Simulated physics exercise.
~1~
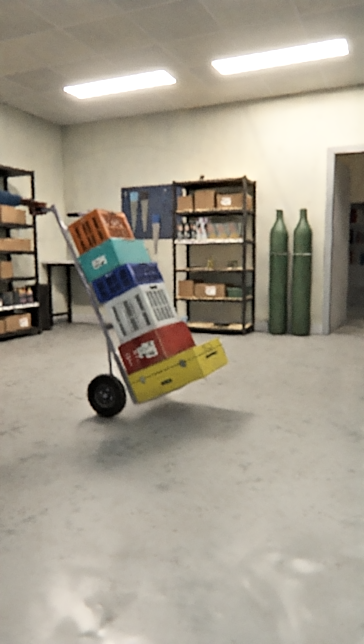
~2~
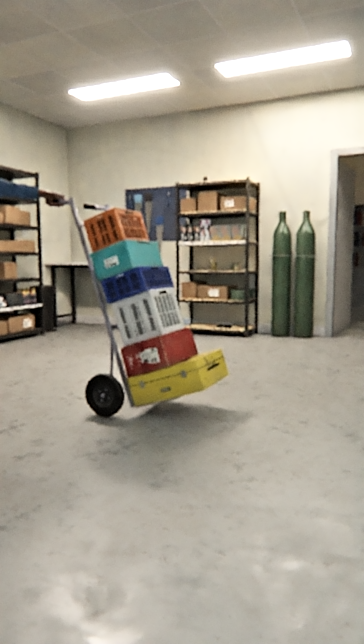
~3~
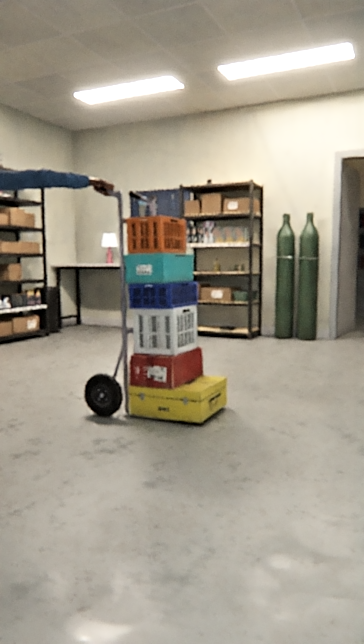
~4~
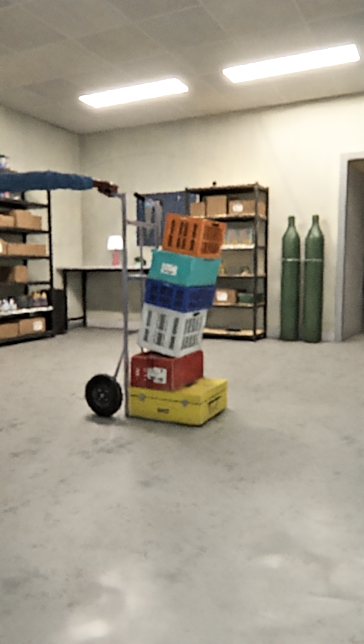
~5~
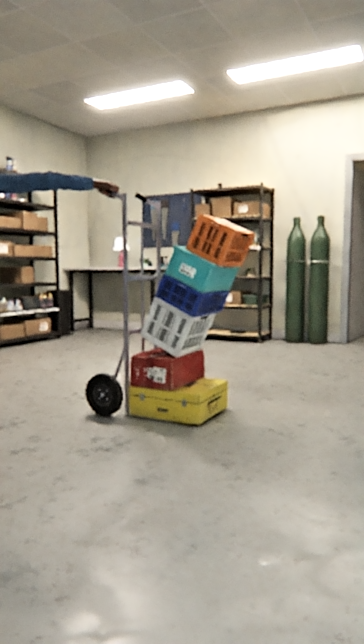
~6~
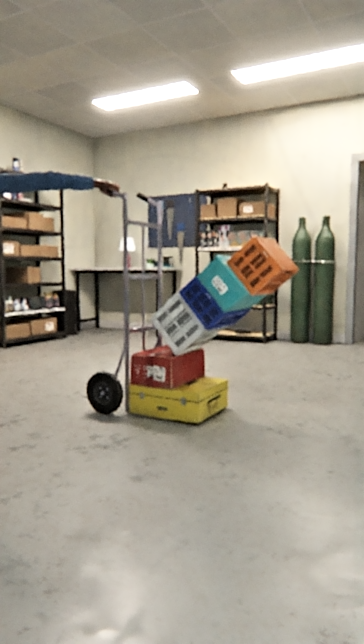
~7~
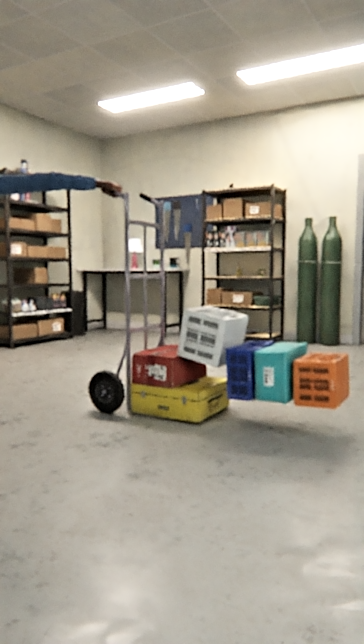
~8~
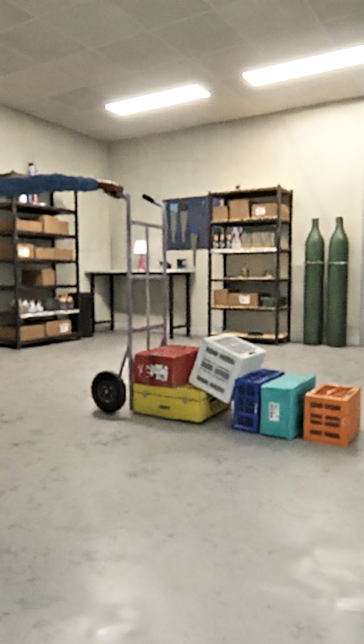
The clip opens on a tilted hand truck in a storeroom, stacked with a yellow toolbox, a red box, and white, blue, turquoise and orange crates. A blue-sleeved arm at the left holds the handle as the truck swings upright and its load settles flat on the floor. The upper four crates then lean to the right together, tipping further over the red box. They topple off the front, the orange one leading. At the end, the orange, turquoise and blue crates sit in a row on the floor, the white one rests slanted beside the red box, and the red and yellow pieces remain stacked.
